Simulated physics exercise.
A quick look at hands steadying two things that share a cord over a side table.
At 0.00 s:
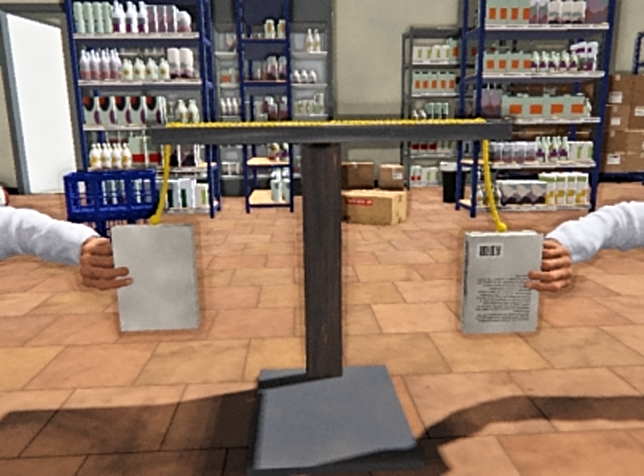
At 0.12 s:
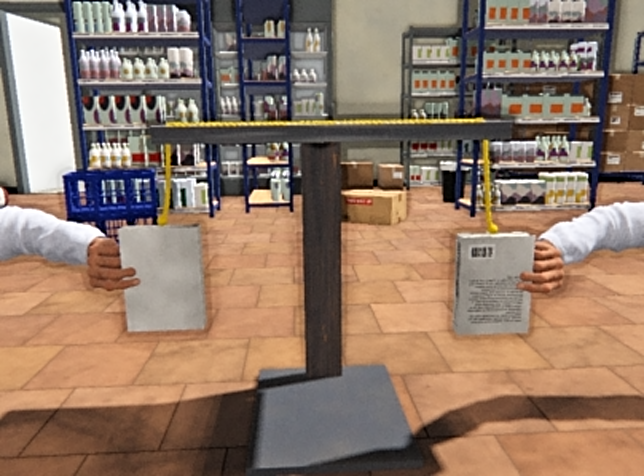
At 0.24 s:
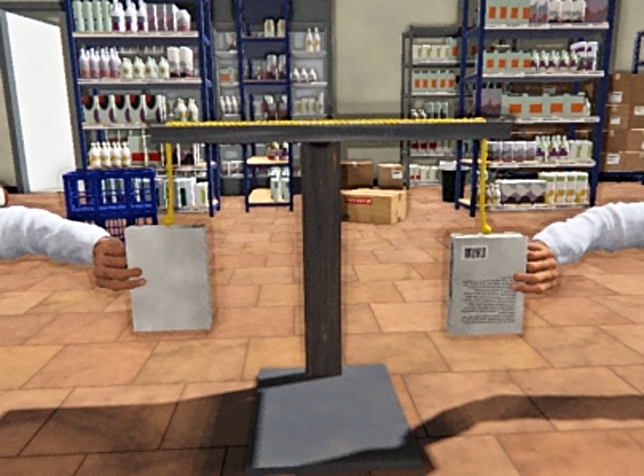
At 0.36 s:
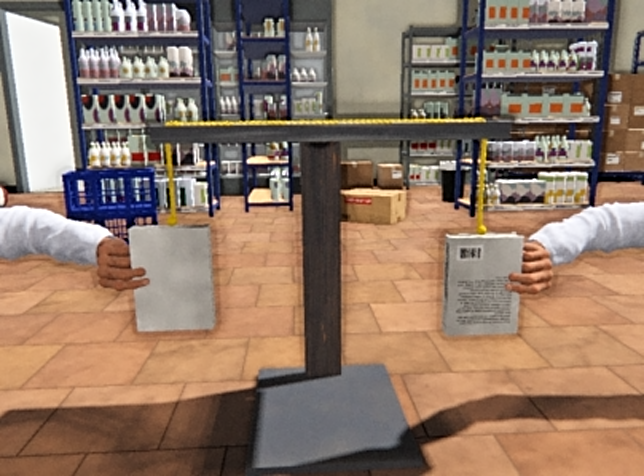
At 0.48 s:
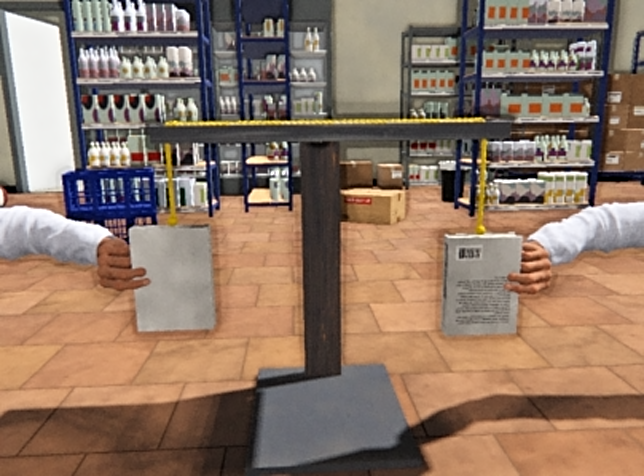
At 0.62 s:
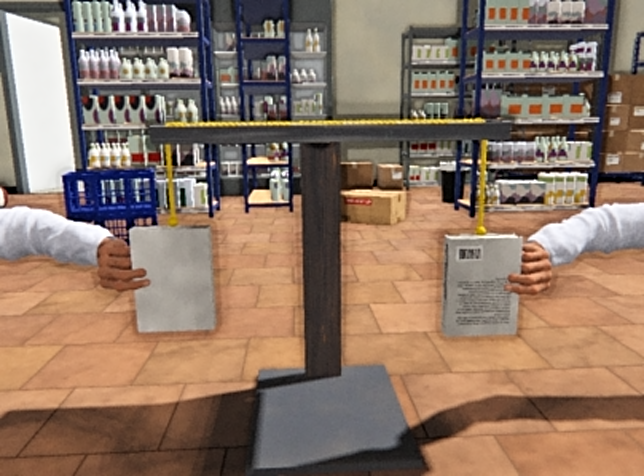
In a storeroom with stocked shelves and a tiled floor, two hands hold gray books at either side of a small table, a yellow cord running over its top between them. The hands move the books slightly inward until the cord's ends hang straight, then stay still.
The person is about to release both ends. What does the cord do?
Outcome: The cord hangs still.
By 1.14 s, left book at the same height near (182, 279); right book at the same height near (474, 289).
By 1.92 s, left book at the same height near (176, 280); right book at the same height near (479, 288).
When it is over, left book at the same height near (181, 279); right book at the same height near (473, 288). The cord keeps its balance.
